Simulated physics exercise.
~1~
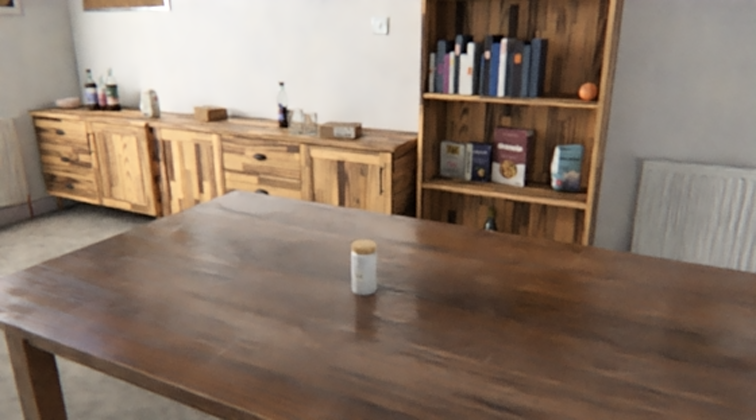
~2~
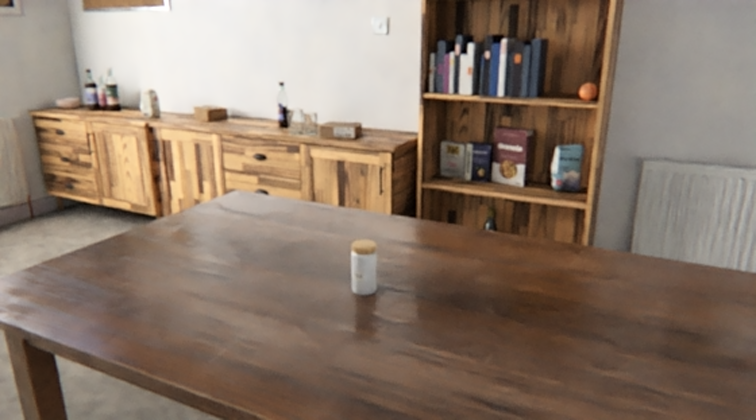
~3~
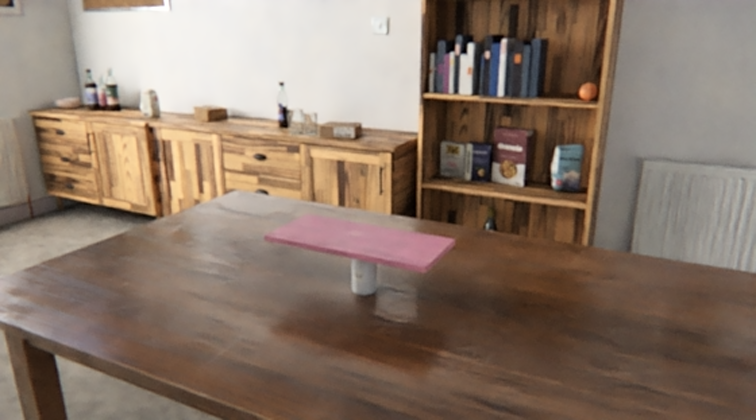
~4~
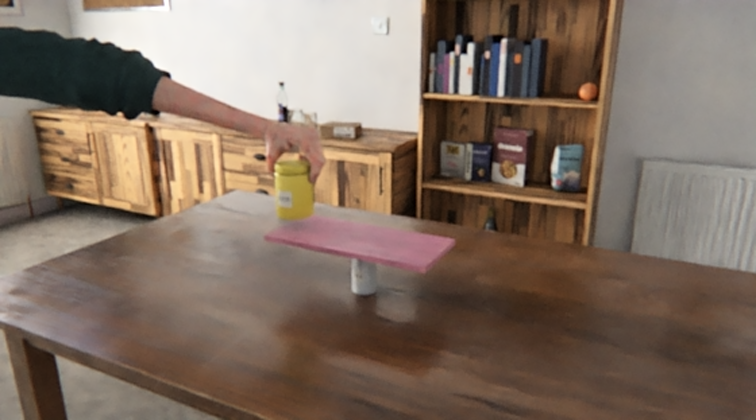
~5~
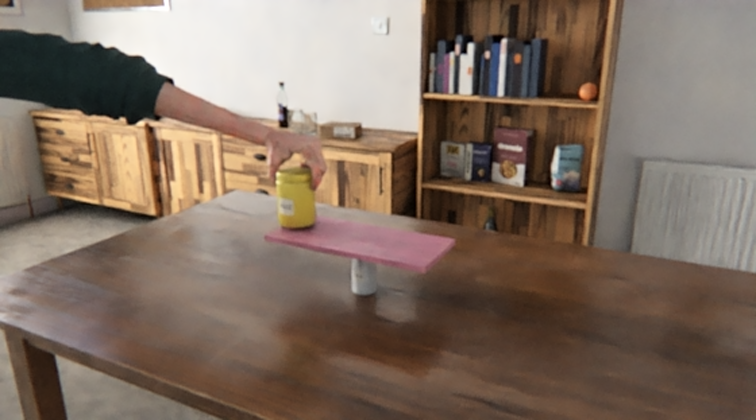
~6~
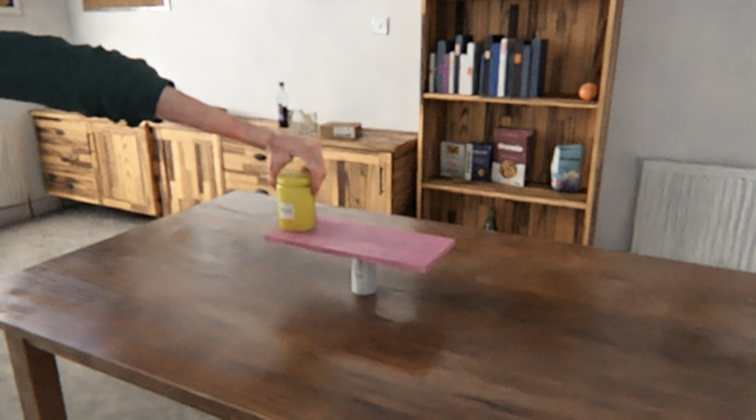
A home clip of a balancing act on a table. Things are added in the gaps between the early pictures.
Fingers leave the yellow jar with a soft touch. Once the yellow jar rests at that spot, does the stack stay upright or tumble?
My guess is the stack won't stay standing.
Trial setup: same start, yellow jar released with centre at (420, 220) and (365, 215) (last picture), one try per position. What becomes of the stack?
Result of try one: Collapse; result of try two: No collapse.
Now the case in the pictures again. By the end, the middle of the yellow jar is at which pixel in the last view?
The object winds up at approximately (261, 251).
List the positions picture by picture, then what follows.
In the first frame, the last thing is not in view yet.
In the second frame, the last thing is not in view yet.
In the third frame, the last thing is not in view yet; pink board (359, 240).
In the fourth frame, still above its spot; yellow jar (295, 189); pink board (359, 240).
In the fifth frame, still above its spot; yellow jar (296, 197); pink board (359, 240).
In the sixth frame, set down, still held; yellow jar (296, 201); pink board (359, 240).
Then, 0.30 s after the last picture, yellow jar now fallen; pink board tipped 38° from how it was.
Then, 0.40 s after the last picture, pink board tipped 39° from how it was.
Then, 0.50 s after the last picture, pink board tipped 26° from how it was.
At rest, fallen, yellow jar; left askew, pink board; white shaker in place. Seen from the same camera at the end, yellow jar near (262, 251). The stack gives way.
